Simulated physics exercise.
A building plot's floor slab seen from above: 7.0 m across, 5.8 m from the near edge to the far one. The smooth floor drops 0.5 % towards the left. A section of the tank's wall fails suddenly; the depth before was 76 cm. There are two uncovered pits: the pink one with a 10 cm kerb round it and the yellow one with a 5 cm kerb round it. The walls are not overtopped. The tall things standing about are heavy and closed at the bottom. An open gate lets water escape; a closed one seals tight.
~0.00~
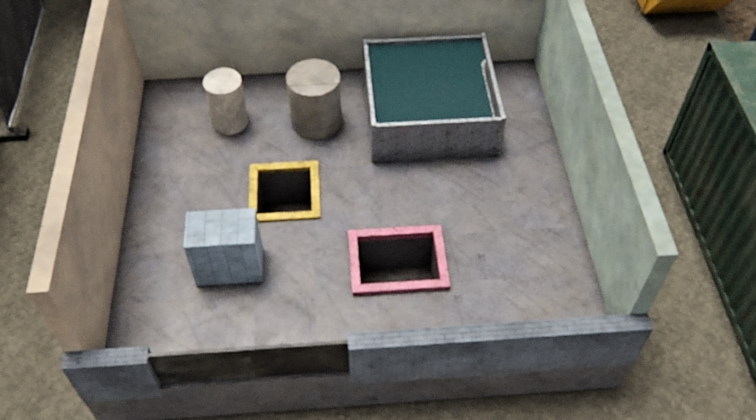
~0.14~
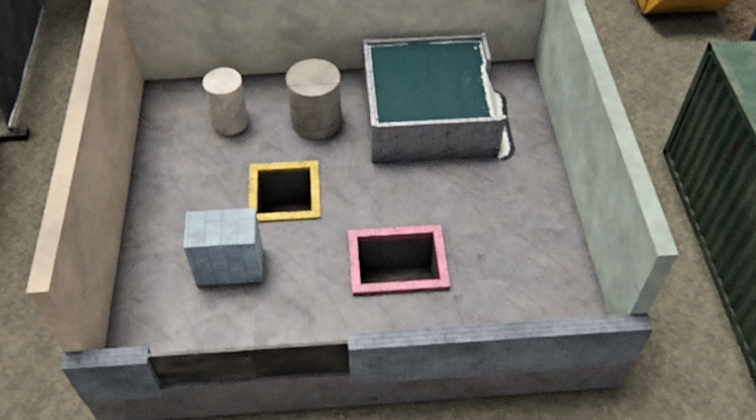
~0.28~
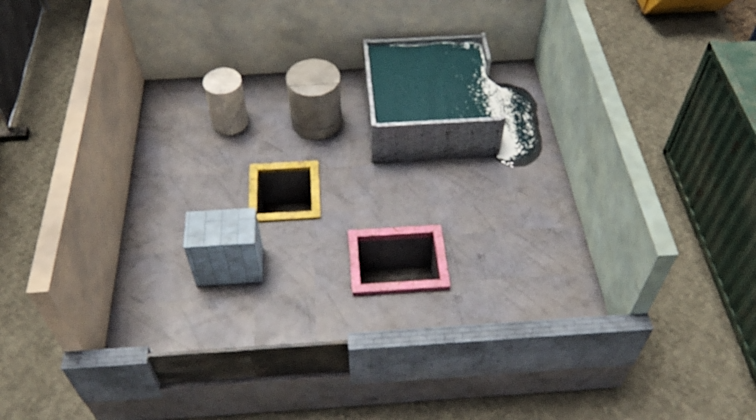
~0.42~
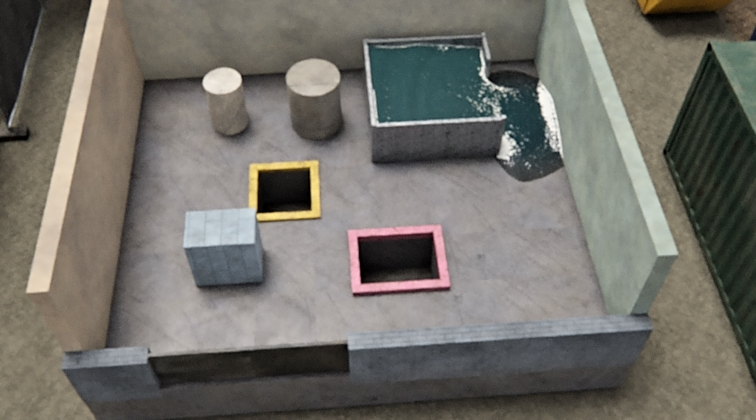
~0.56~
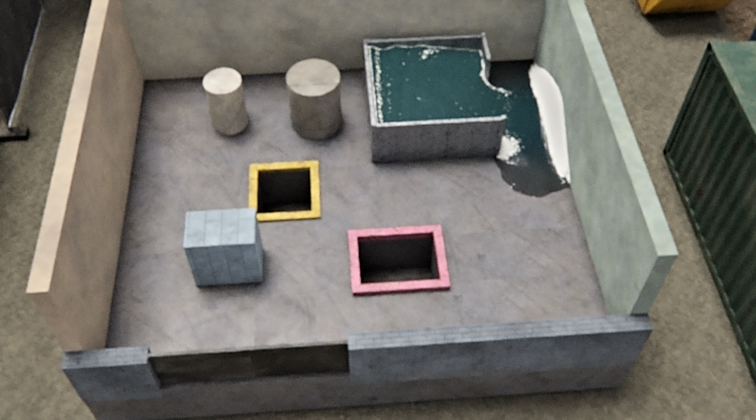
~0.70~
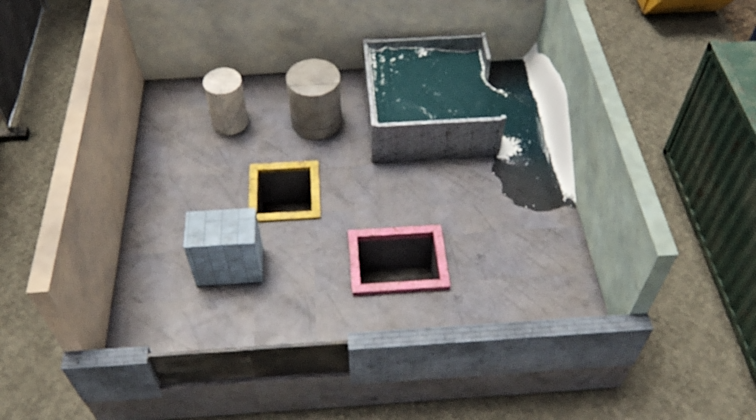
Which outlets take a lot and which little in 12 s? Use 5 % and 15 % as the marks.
The gate opening takes not even 5 %; the pink pit takes not even 5 %; the yellow pit takes not even 5 %.
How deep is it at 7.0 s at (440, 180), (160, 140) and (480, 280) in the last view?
In that order: 2, 4 and 12 cm.
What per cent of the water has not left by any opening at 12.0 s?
About 96 per cent.
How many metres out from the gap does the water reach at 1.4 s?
Some 3.8 m out.
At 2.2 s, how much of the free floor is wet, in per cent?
Near 30 per cent is wet.
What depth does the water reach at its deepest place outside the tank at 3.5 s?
About 29 cm.
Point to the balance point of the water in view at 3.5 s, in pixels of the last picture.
Near (453, 166).
After 1.4 s water covers 15 % of the floor and is deepest (56 cm) near (549, 131); gone so far, the gate opening 0 %, the pink pit 0 %, the yellow pit 0 %.
After 2.2 s water covers 30 % of the floor and is deepest (47 cm) near (530, 65); gone so far, the gate opening 0 %, the pink pit 0 %, the yellow pit 0 %.
After 3.5 s water covers 50 % of the floor and is deepest (29 cm) near (544, 115); gone so far, the gate opening 0 %, the pink pit 0 %, the yellow pit 0 %.
After 7.0 s water covers 85 % of the floor and is deepest (20 cm) near (530, 65); gone so far, the gate opening 0 %, the pink pit 1 %, the yellow pit 0 %.
After 12.0 s water covers 95 % of the floor and is deepest (14 cm) near (196, 83); gone so far, the gate opening 0 %, the pink pit 1 %, the yellow pit 2 %.
